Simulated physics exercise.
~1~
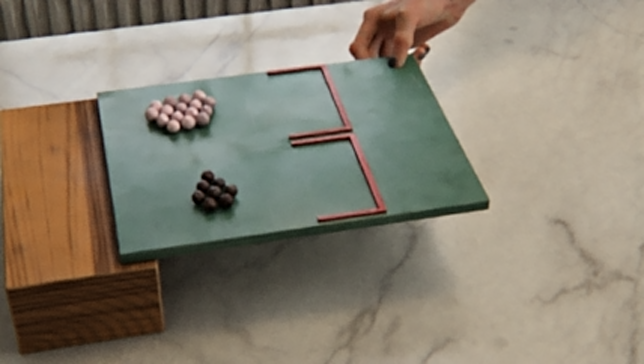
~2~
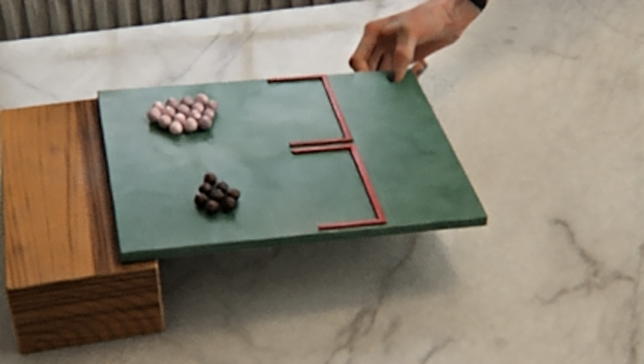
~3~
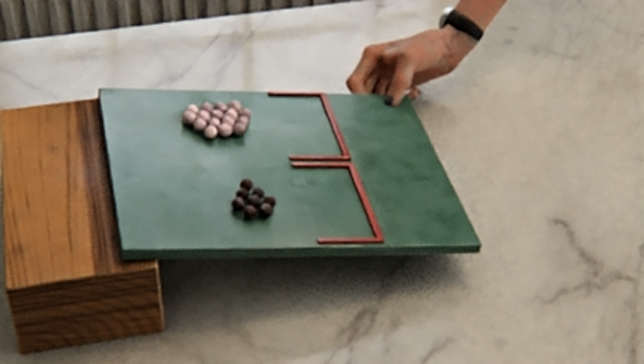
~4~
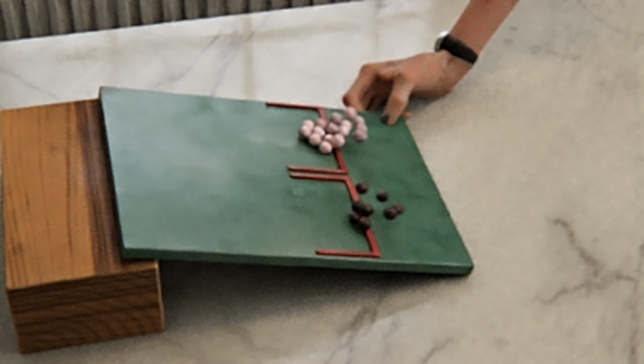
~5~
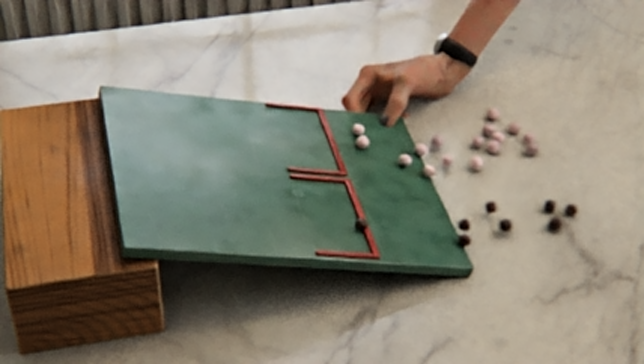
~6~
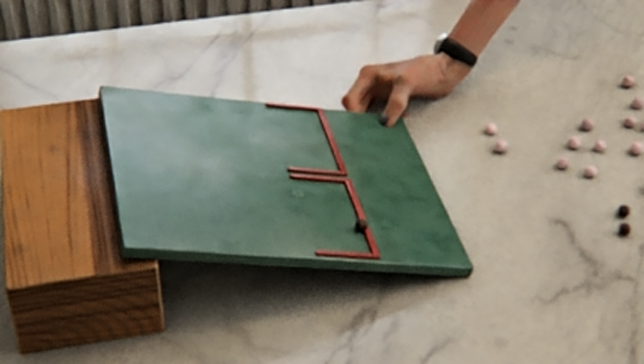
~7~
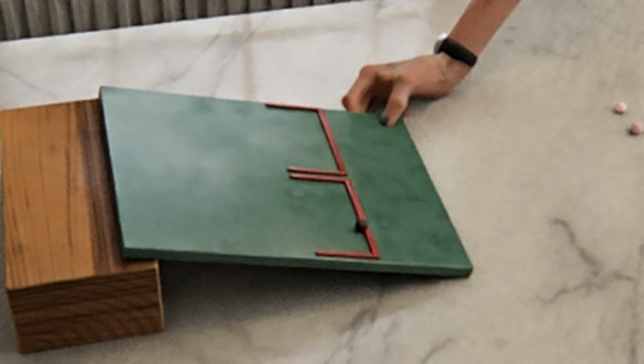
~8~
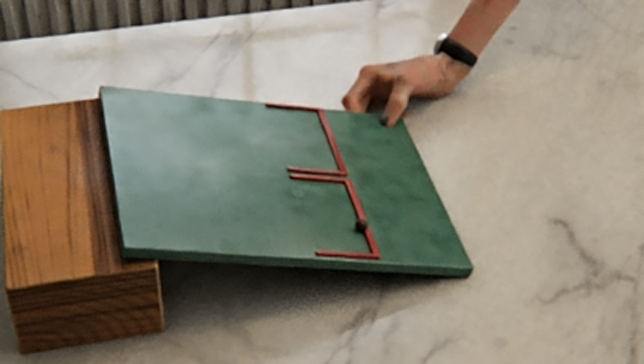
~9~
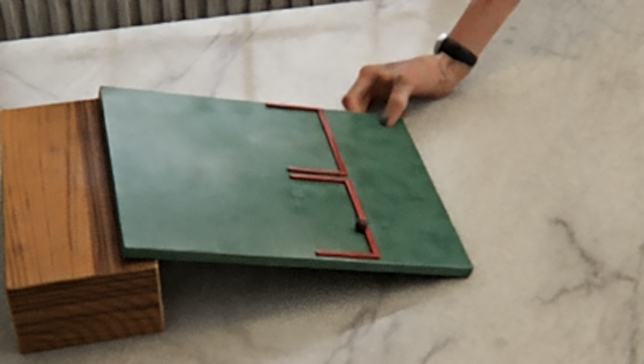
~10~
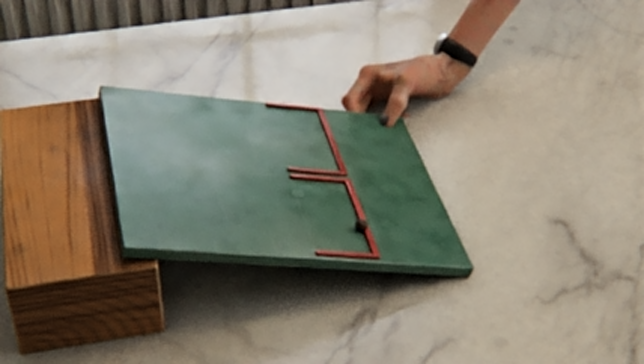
Hand lowering the right end of a green board, pink and dark balls rolling over red bars, one dark ball remaining.
